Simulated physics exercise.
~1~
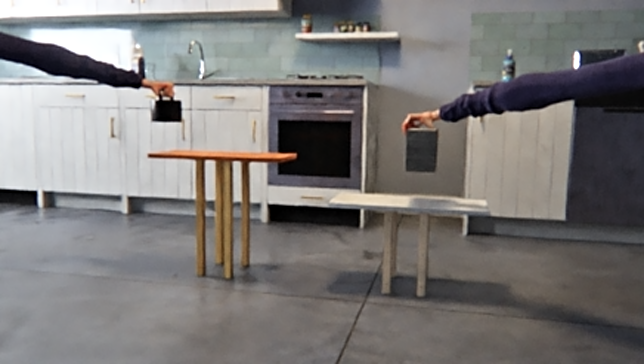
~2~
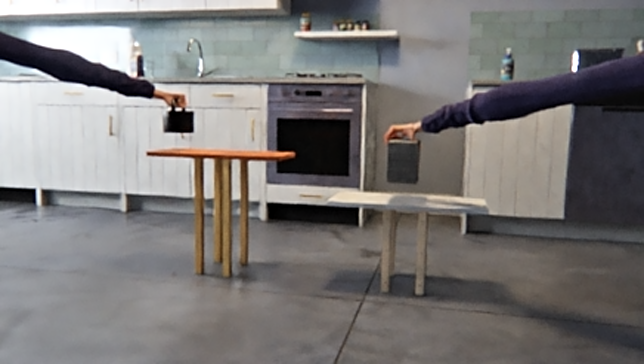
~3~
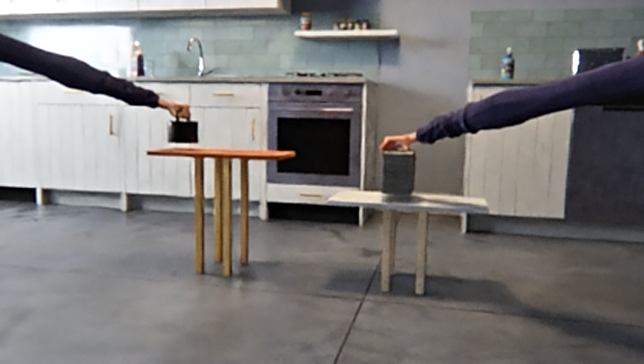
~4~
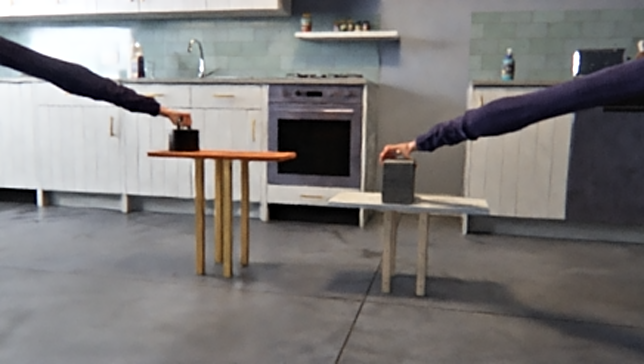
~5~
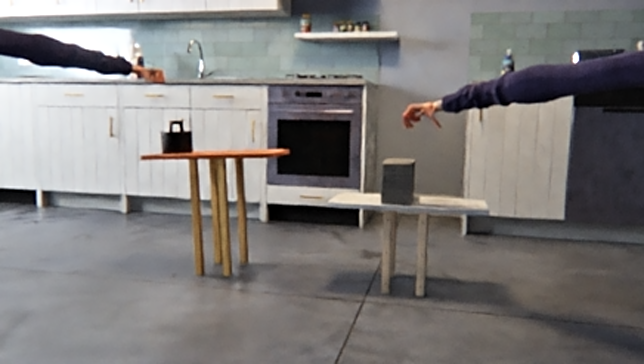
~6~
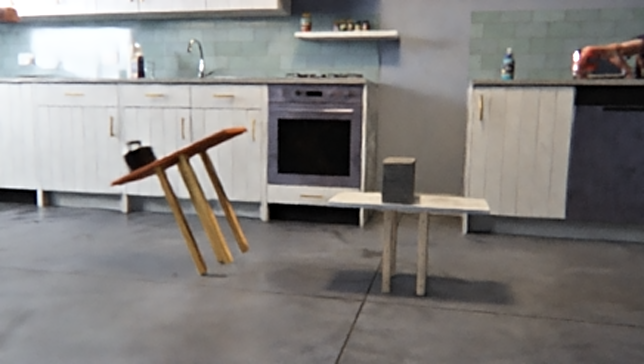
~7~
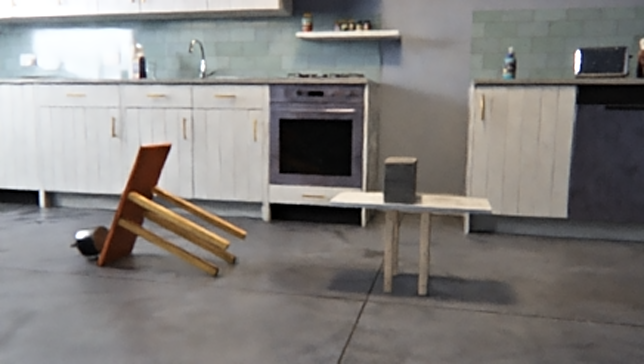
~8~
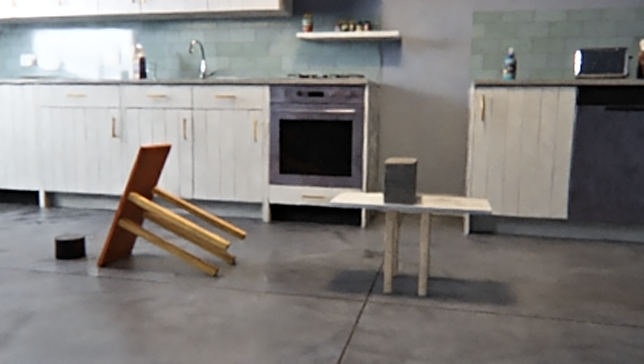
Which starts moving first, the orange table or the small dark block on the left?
The small dark block on the left moves first, as a hand brings it in and lowers it. The orange table only tips after the hand has let go.
Two hands lower dark blocks onto small tables, then the orange table tips over leftward while the white one stands firm.
